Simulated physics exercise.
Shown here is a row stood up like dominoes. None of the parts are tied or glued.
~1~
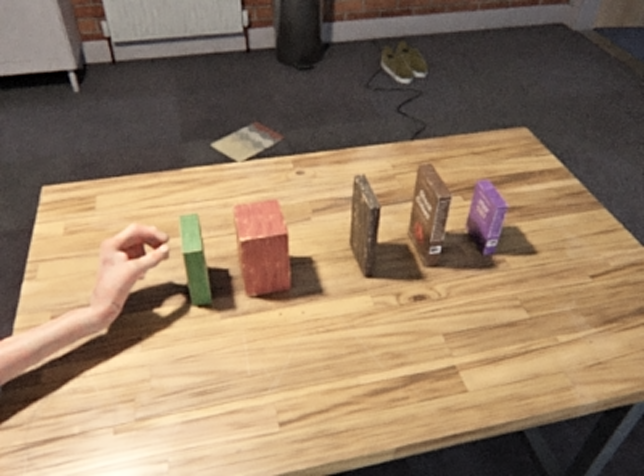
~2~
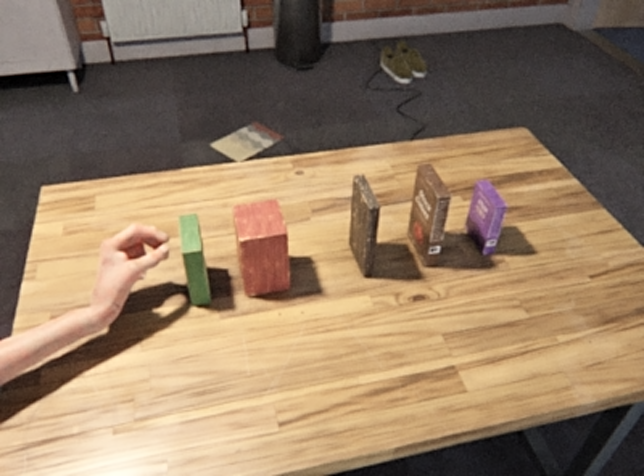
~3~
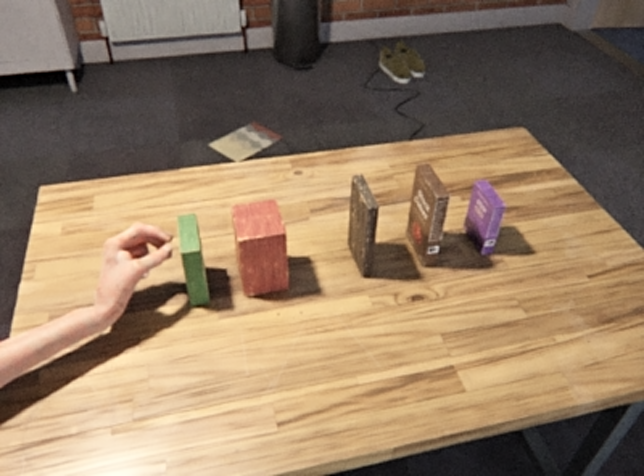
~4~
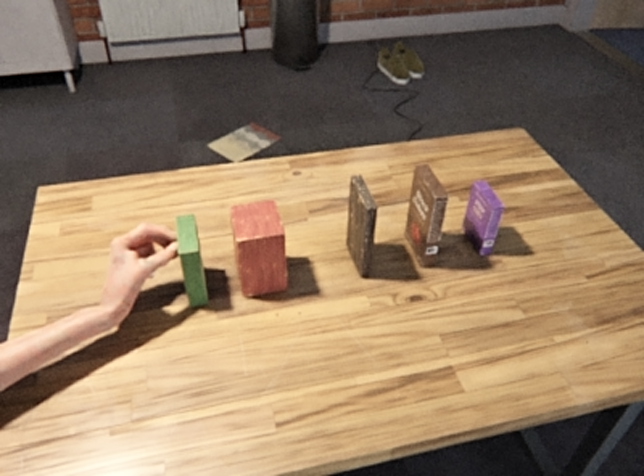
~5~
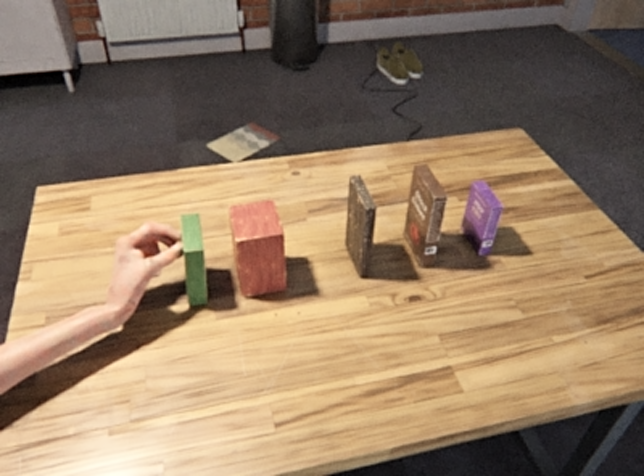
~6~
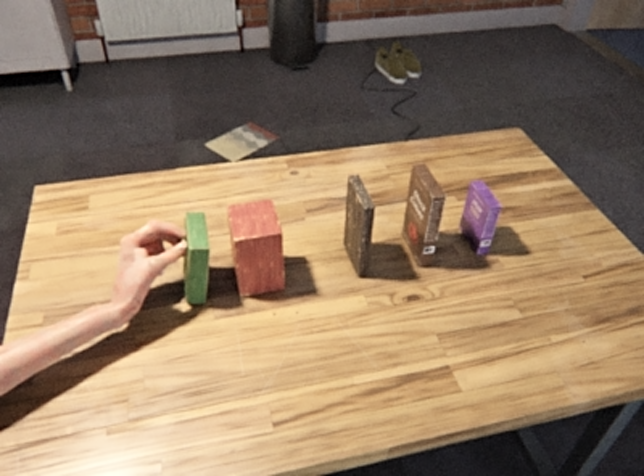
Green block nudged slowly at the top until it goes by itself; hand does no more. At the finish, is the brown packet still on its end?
Yes.
Then, 0.10 s past the last view, green block 16° over.
Then, 0.20 s past the last view, green block 26° over.
Then, 0.30 s past the last view, green block 28° over.
Then, 0.70 s past the last view, green block 29° over.
Finally, all 3 still in place. Final places as the last picture's camera would see them, brown packet near (422, 216).
